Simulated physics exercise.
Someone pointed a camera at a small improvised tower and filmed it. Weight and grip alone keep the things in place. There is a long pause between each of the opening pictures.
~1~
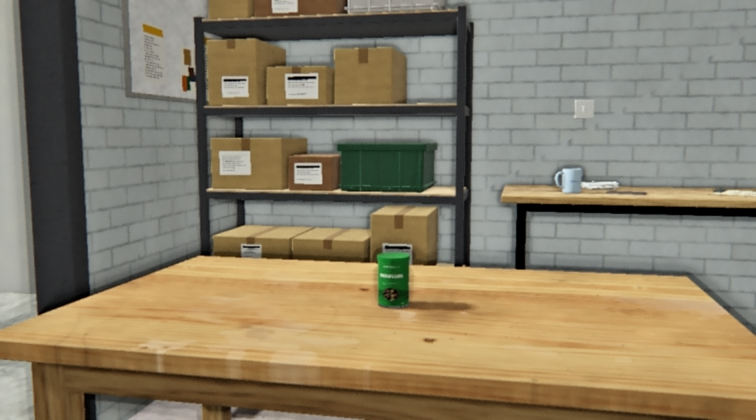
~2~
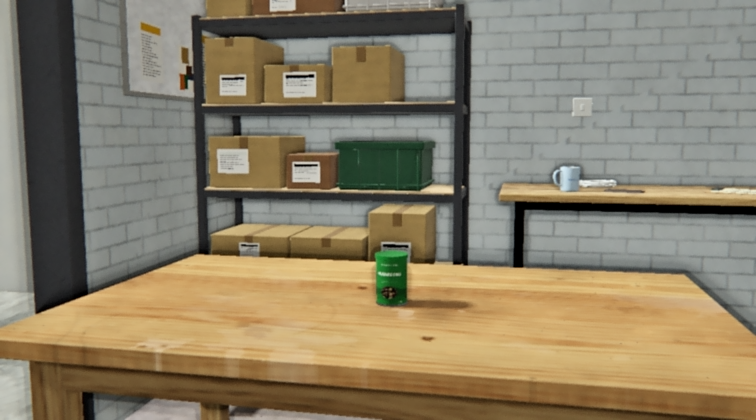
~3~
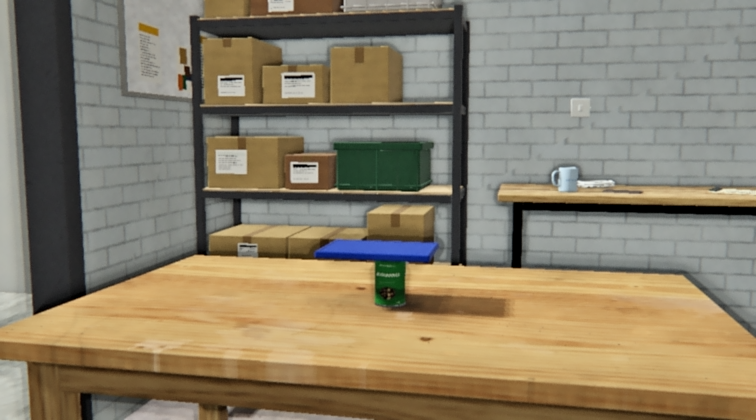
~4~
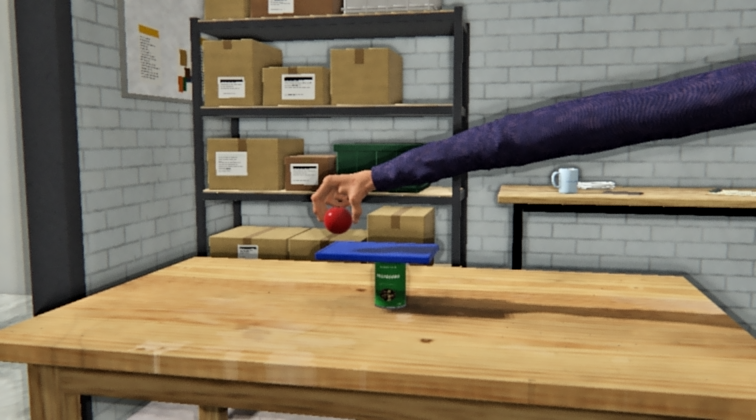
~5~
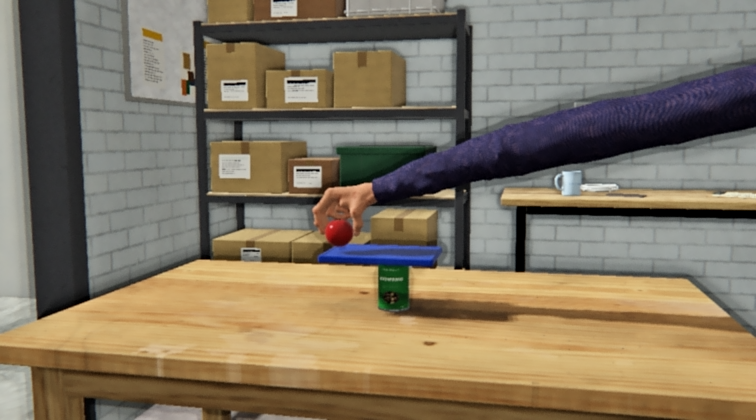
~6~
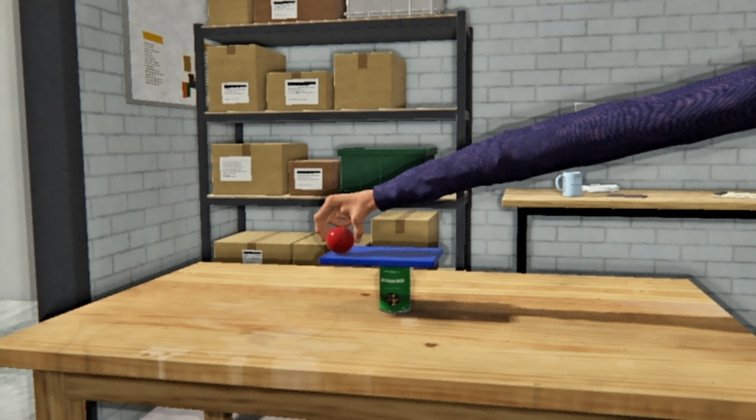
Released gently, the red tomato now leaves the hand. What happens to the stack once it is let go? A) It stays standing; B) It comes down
B, it comes down.
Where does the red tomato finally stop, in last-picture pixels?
Look around (334, 296) in the final frame.
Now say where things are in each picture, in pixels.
The last thing is not in view yet, in the first picture.
The last thing is not in view yet, in the second picture.
The last thing is not in view yet; blue lid (379, 250), in the third picture.
Coming down; red tomato (338, 220); blue lid (379, 252), in the fourth picture.
Coming down; red tomato (339, 233); blue lid (382, 254), in the fifth picture.
Set down, still held; red tomato (340, 240); blue lid (383, 256), in the sixth picture.
Then, 0.30 s after the last picture, red tomato now fallen; blue lid tipped 64° from how it was.
Then, 0.40 s after the last picture, blue lid on its side.
Then, 0.90 s after the last picture, blue lid now fallen.
At rest, fallen, blue lid and red tomato; green tin in place. Seen from the same camera at the end, red tomato near (334, 296). The stack gives way.
